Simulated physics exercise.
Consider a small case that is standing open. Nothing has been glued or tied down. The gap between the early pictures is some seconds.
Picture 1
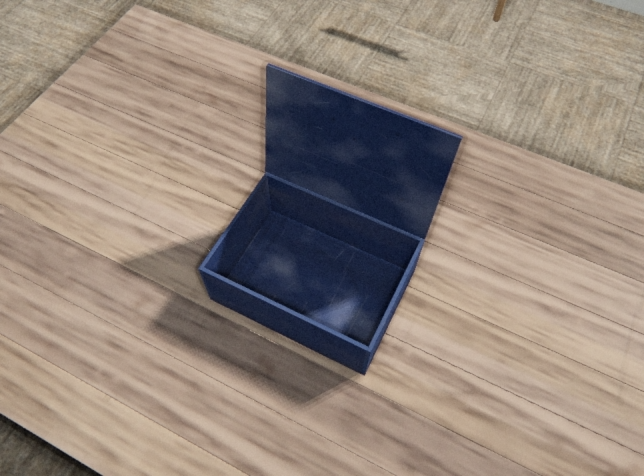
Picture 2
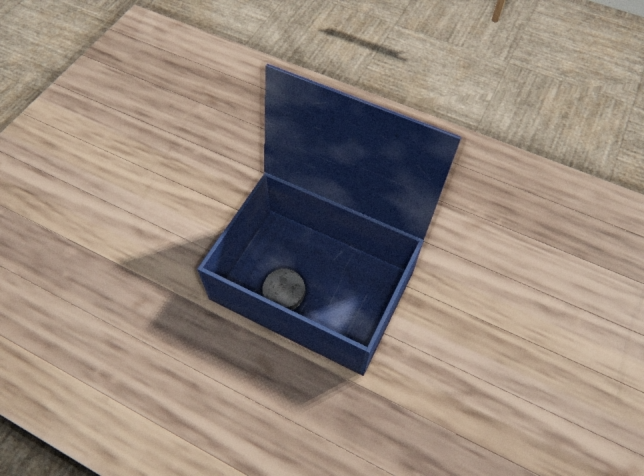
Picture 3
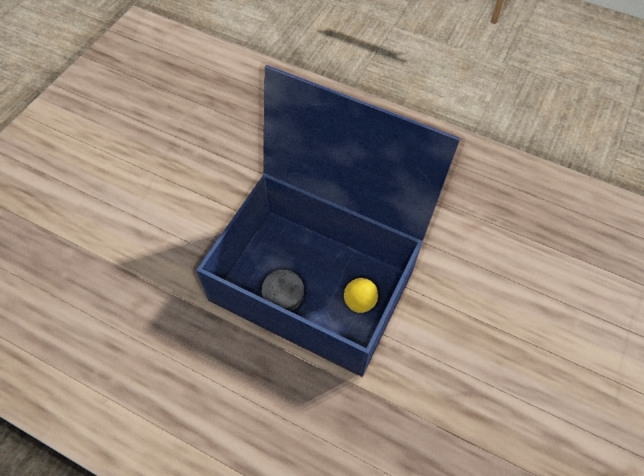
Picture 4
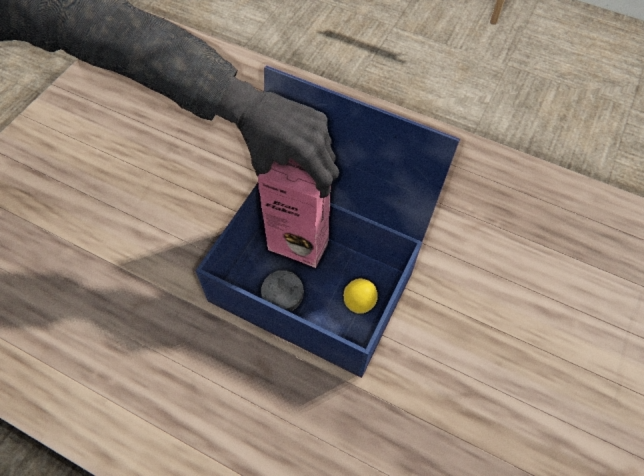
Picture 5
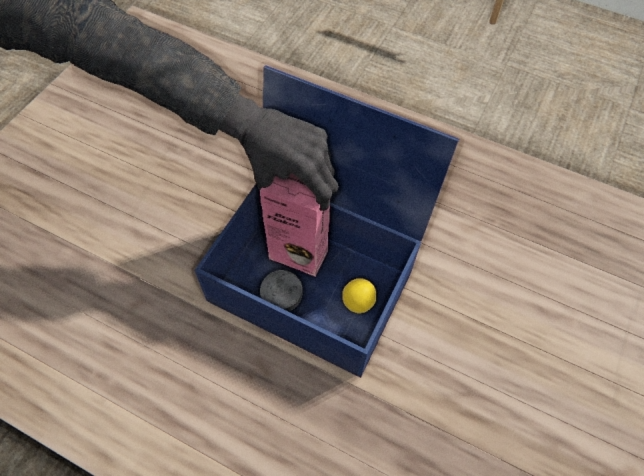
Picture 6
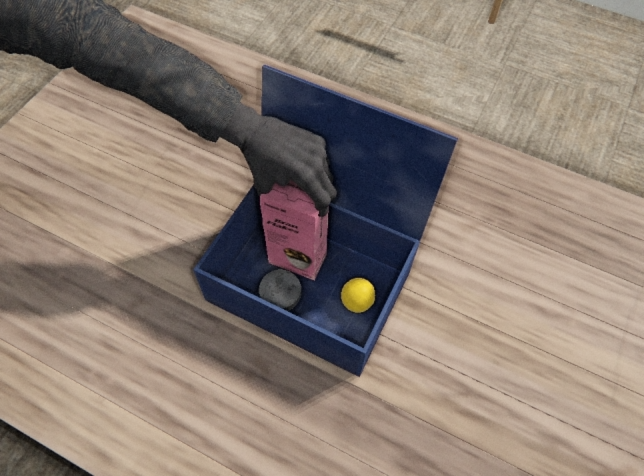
In an open blue case, a dark round object and yellow lemon appear, then a gloved hand lowers a pink packet.
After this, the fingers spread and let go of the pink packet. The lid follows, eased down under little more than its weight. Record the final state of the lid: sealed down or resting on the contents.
Final state: Resting on the contents.
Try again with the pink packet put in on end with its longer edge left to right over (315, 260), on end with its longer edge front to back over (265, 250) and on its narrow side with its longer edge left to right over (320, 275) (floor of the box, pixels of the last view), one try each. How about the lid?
First, it stays ajar; second, it stays ajar; third, it sits on the rim.
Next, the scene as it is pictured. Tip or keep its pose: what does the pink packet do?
Simply put, the pink packet gets tilted.
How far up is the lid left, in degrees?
Near 16° up from the rim.
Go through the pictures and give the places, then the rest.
The last thing is not in view yet, in the first frame.
The last thing is not in view yet, in the second frame.
The last thing is not in view yet; yellow lemon (361, 295), in the third frame.
Still above its spot; pink packet (297, 213); yellow lemon (361, 296), in the fourth frame.
Still above its spot; pink packet (297, 224); yellow lemon (359, 296), in the fifth frame.
Put in, still held; pink packet (296, 230); yellow lemon (358, 295), in the sixth frame.
Then, 1.30 s after the last picture, lid 78° above the rim.
Then, 1.90 s after the last picture, lid 44° above the rim; pink packet tipped 19° from how it was near (287, 246).
Then, 2.20 s after the last picture, lid 18° above the rim; pink packet tipped 55° from how it was near (287, 261); grey ball rolled a little.
Then, 3.80 s after the last picture, lid 16° above the rim; pink packet tipped 57° from how it was near (291, 258).
At rest, lid 16° above the rim; tipped over in the box, pink packet; the other 2 in place. Seen from the same camera at the end, pink packet near (292, 258).
